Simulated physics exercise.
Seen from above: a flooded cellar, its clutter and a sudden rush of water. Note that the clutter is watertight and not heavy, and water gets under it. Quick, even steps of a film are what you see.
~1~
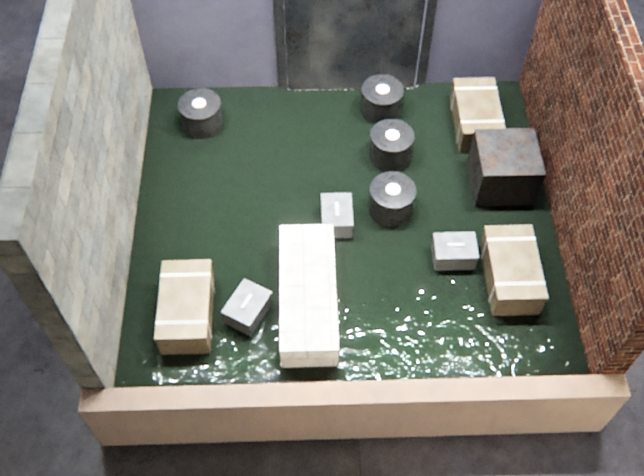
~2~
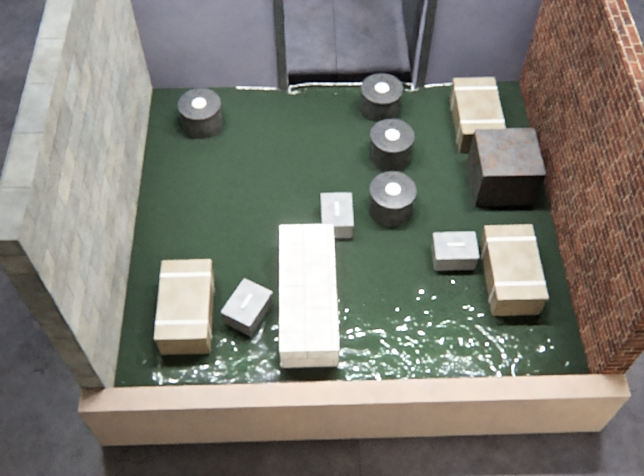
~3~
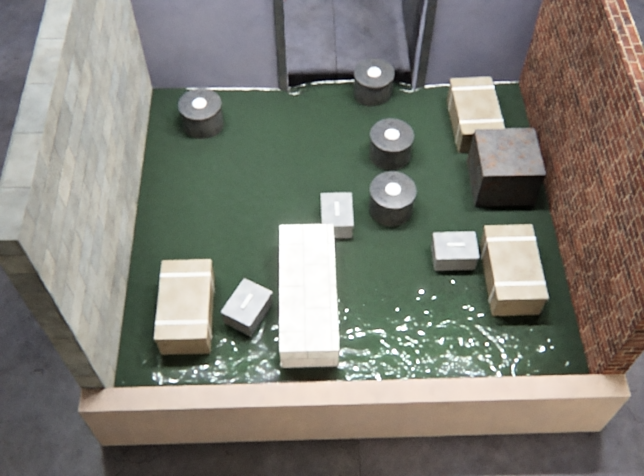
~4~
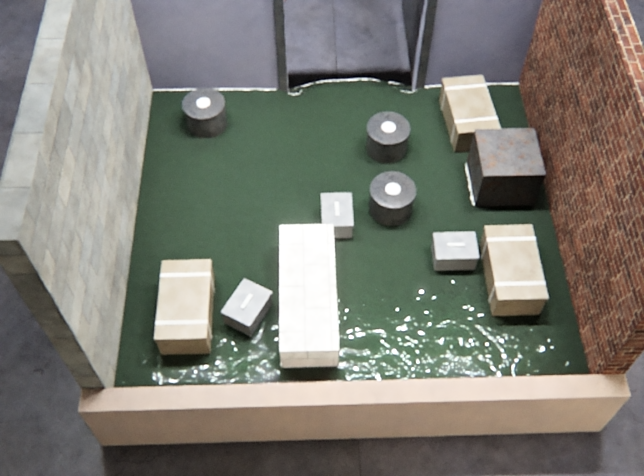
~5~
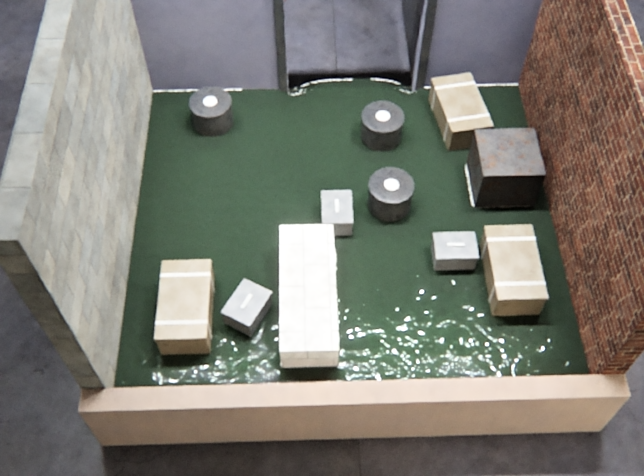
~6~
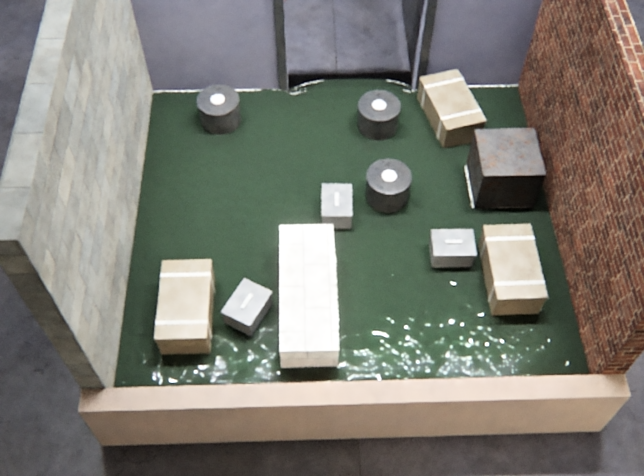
Dark green water floods a walled cellar, seen from high above by a still camera, with pale stone on the left and red brick on the right. Round grey tubs, tan trunks and small grey boxes surround a long white block, with a dark cube by the brick. The back door opens, the nearest tub slips through and out of view, and other tubs and the far trunk drift towards the gap, the trunk turning slightly.
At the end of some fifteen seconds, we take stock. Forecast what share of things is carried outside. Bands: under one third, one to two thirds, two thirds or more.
My guess is that the bulk, two thirds or beyond, is carried off.
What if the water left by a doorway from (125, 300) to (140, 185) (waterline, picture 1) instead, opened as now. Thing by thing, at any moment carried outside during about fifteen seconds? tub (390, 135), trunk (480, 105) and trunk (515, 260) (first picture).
Taking them one after another, flushed away, then held back, then held back.
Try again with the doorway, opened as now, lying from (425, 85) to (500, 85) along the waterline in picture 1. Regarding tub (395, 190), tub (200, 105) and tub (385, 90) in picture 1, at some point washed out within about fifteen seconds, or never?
Taking them in turn, the first is flushed away, the second is held back and the third is flushed away.
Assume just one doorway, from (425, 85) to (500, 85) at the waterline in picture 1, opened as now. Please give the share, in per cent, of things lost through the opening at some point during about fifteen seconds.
Some 60 in a hundred.
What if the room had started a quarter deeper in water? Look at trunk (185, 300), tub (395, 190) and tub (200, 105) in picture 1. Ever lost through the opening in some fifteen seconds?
As listed: Remained, escaped, escaped.
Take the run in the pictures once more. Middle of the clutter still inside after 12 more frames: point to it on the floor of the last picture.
Roughly (329, 208).
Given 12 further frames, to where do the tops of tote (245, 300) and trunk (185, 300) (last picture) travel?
Close to (251, 265) and (192, 265).
A moment on, 1 of 10 are out; 9 afloat.
Next, 4 of 10 are out; 6 afloat.
Later, 7 of 10 are out; 3 afloat.
In the end, 7 of 10 are out; 3 afloat.
